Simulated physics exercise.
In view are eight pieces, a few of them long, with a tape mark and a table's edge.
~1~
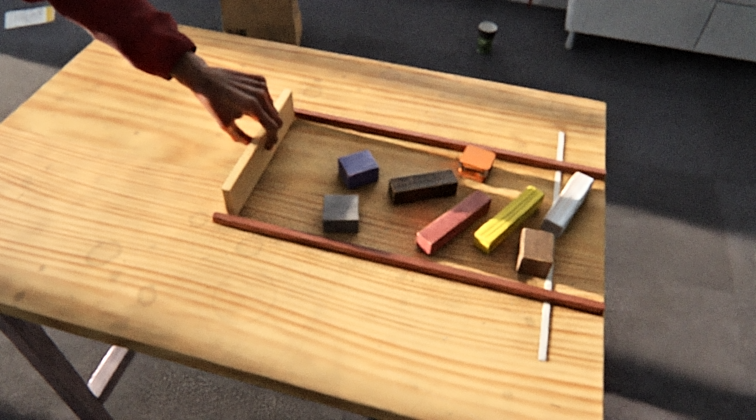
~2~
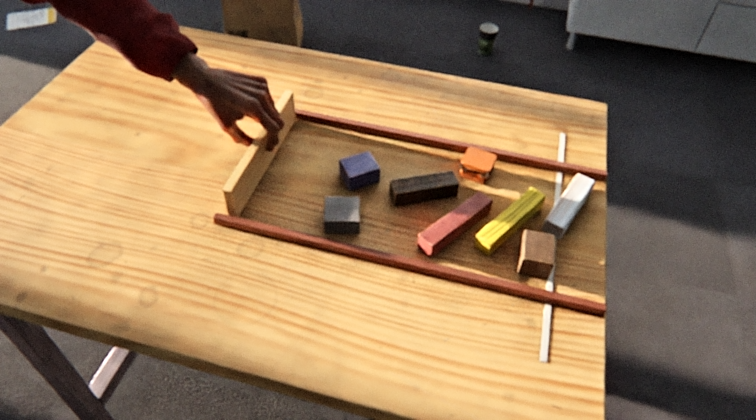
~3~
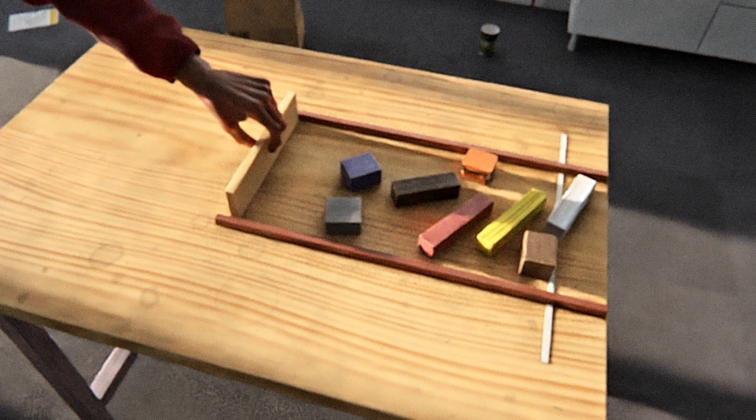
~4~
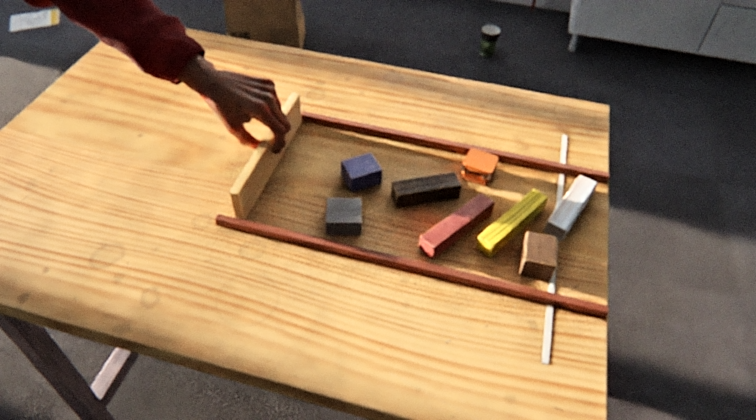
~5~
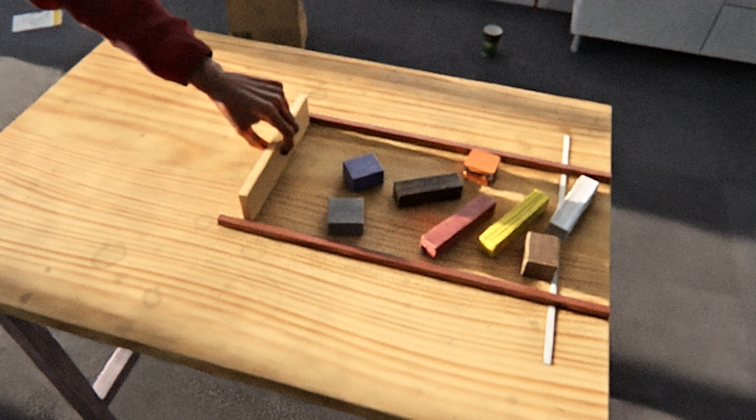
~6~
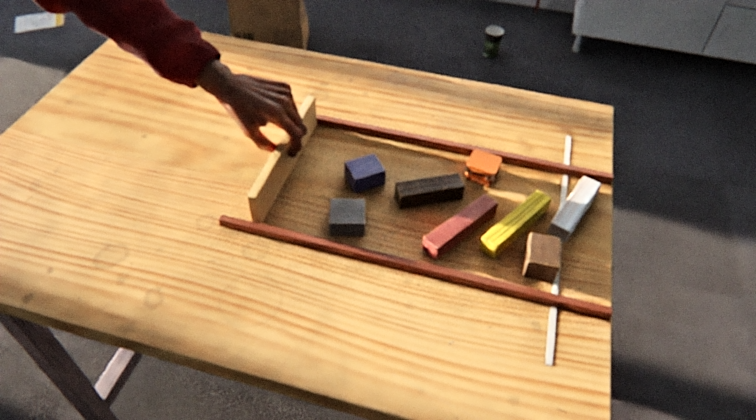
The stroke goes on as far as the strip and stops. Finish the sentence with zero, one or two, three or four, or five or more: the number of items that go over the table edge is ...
The number of items that go over the table edge is three or four.
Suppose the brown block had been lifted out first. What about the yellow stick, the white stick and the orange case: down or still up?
Well, the yellow stick topples off, the white stick topples off and the orange case is left in place.
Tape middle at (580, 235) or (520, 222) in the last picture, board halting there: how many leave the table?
Respectively 4 and 1.
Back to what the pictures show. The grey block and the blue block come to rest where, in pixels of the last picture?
Grey block at (577, 274), blue block at (579, 206).
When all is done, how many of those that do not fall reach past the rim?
My count gives 1.
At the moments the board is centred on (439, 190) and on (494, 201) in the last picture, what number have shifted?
The counts are 5 and 8.
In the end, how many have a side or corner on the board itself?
At rest, 3 are in contact.
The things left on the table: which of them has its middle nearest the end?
Black bar.
Soon after, none off yet; white stick at rest near (575, 208); brown block at rest near (542, 257); yellow stick at rest near (516, 223).
After that, none off yet; white stick at rest near (575, 208); brown block at rest near (542, 257); yellow stick moving near (522, 226).
And then, none off yet; white stick displaced a little near (617, 219); brown block displaced about its own width near (605, 275); yellow stick displaced about its own width near (588, 241).
In the end, the number that fall off is three or four; gone, red bar, yellow stick, brown block and white stick.
